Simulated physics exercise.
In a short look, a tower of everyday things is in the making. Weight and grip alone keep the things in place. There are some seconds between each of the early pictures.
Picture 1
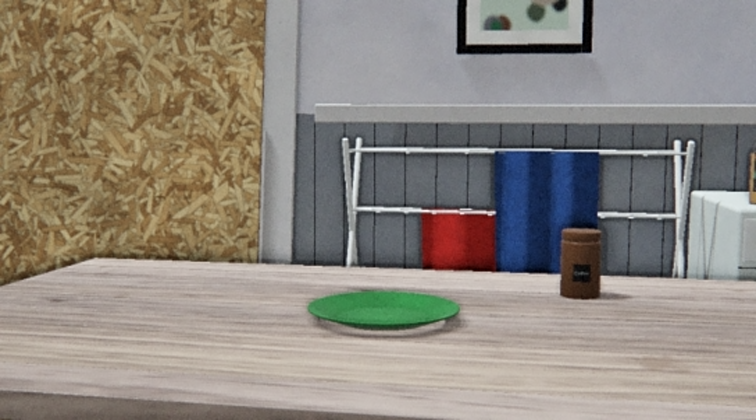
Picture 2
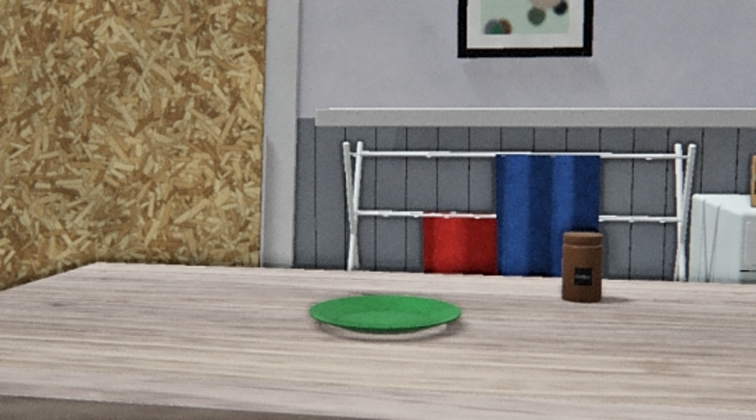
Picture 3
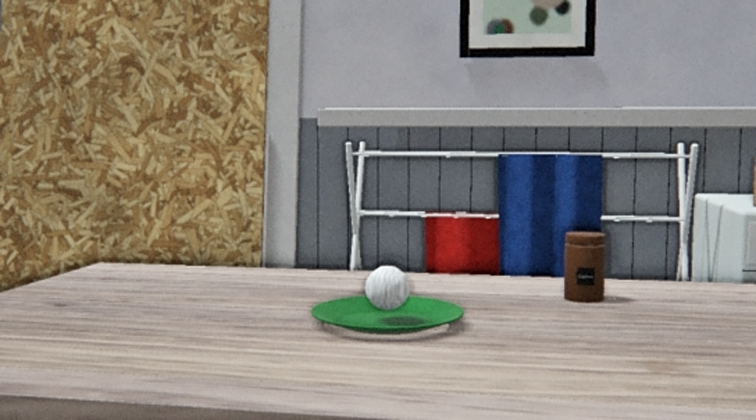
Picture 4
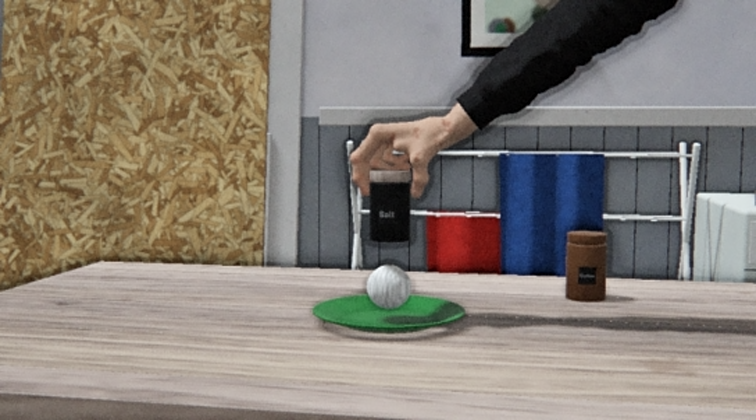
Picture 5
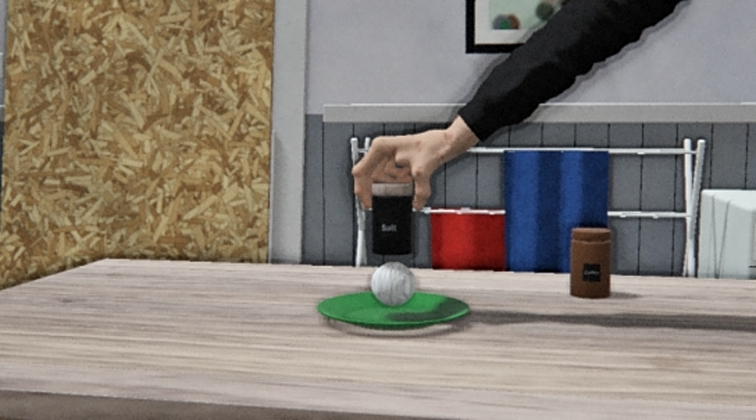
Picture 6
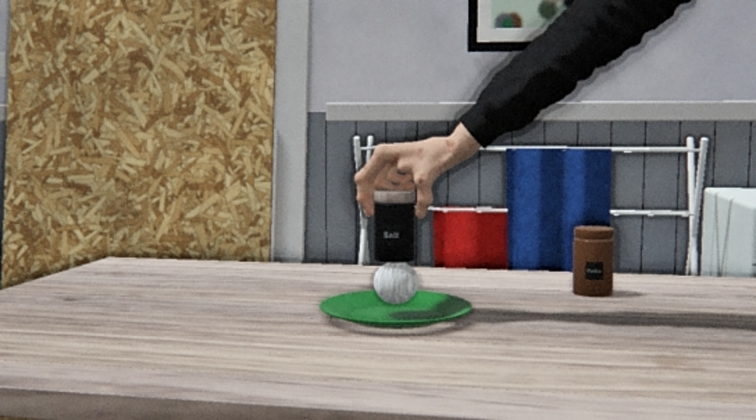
A hand in a dark sleeve lowers a black jar onto a white onion on a green plate, seen from slightly above a pale wooden table in a room. A brown jar stands to the right, before red and blue cloths on a white rack. The plate is bare at first, then the onion appears on it, and the hand keeps hold of the jar as the view shifts slightly.
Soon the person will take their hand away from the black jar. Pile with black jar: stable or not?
The pile cannot bear the load.
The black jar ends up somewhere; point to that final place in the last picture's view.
Roughly at pixel (277, 280).
Then, 0.60 s after the last picture, black jar now fallen.
Then, 0.70 s after the last picture, things are still on the move.
Then, 1.10 s after the last picture, as before.
At rest, fallen, black jar; the other 3 in place. Seen from the same camera at the end, black jar near (277, 280). The pile gives way.
